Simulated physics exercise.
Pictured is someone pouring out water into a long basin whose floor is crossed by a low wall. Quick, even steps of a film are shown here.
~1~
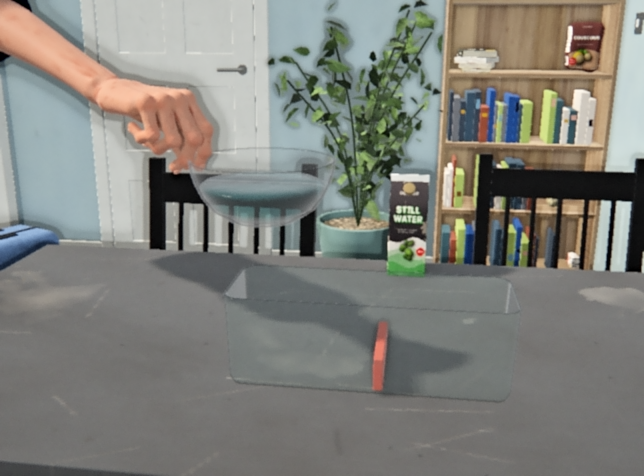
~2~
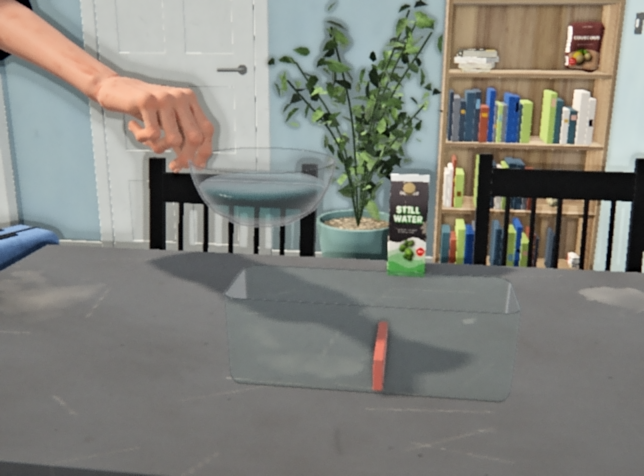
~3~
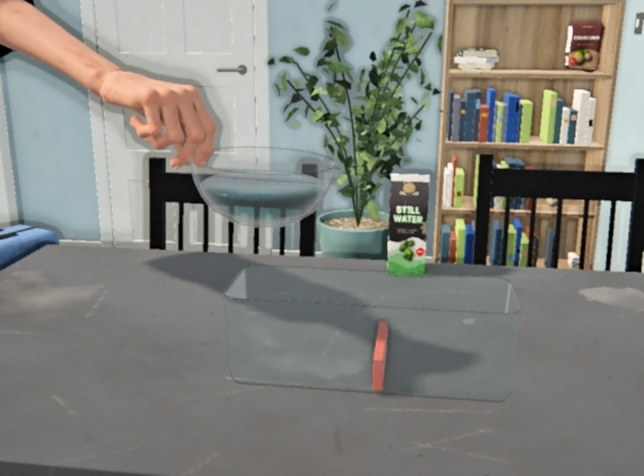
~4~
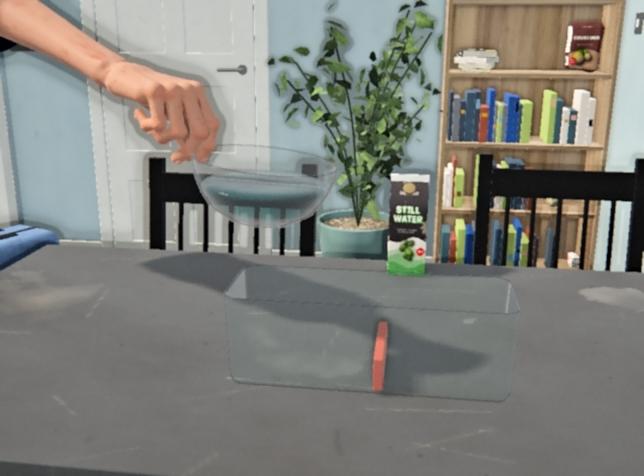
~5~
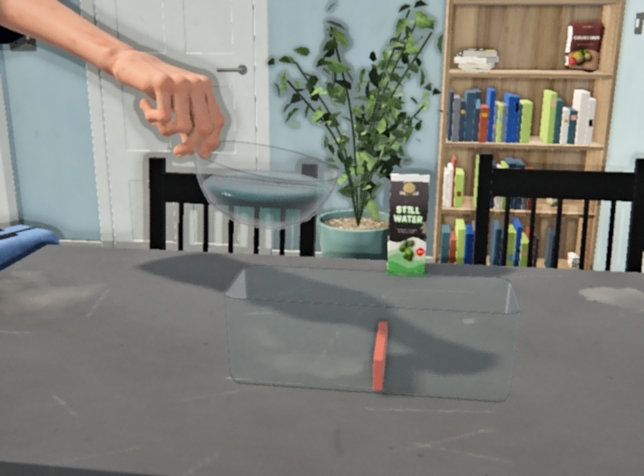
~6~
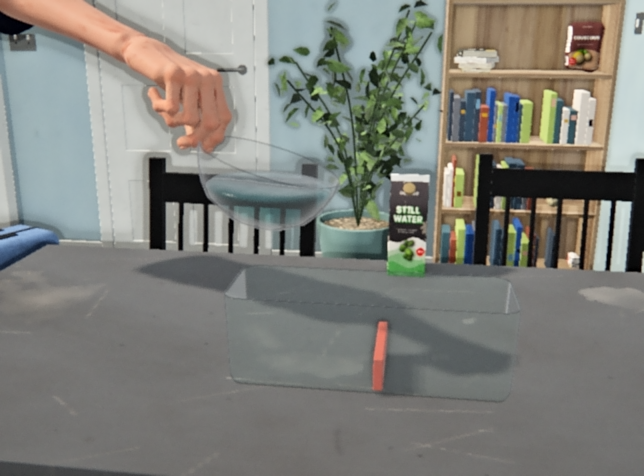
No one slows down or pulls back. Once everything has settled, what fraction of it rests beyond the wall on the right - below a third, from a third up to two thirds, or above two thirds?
The portion right of the wall will fail to reach one third.
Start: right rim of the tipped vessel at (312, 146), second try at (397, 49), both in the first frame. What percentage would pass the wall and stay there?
Around 5 percent first, around 85 percent second.
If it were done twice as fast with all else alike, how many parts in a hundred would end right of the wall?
Near 20 parts in a hundred.
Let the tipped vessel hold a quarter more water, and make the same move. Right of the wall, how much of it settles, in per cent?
35 %.
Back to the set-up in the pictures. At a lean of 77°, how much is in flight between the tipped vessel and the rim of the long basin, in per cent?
Around 35 percent.
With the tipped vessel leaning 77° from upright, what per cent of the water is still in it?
About 30 per cent.
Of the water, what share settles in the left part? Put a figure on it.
Some 75 per cent.
A moment on, the tilt is 77° and 31 per cent is still to pour, 22 is left of the wall and 12 right of it.
Next, the tilt is 109° and 0 per cent is still to pour, 77 is left of the wall and 21 right of it.
Then the tilt is 113° and 0 per cent is still to pour, 76 is left of the wall and 22 right of it.
Later the tilt is 113° and 0 per cent is still to pour, 76 is left of the wall and 22 right of it.
Finally, 76 per cent lies left of the wall, 22 right of it and 1 outside.
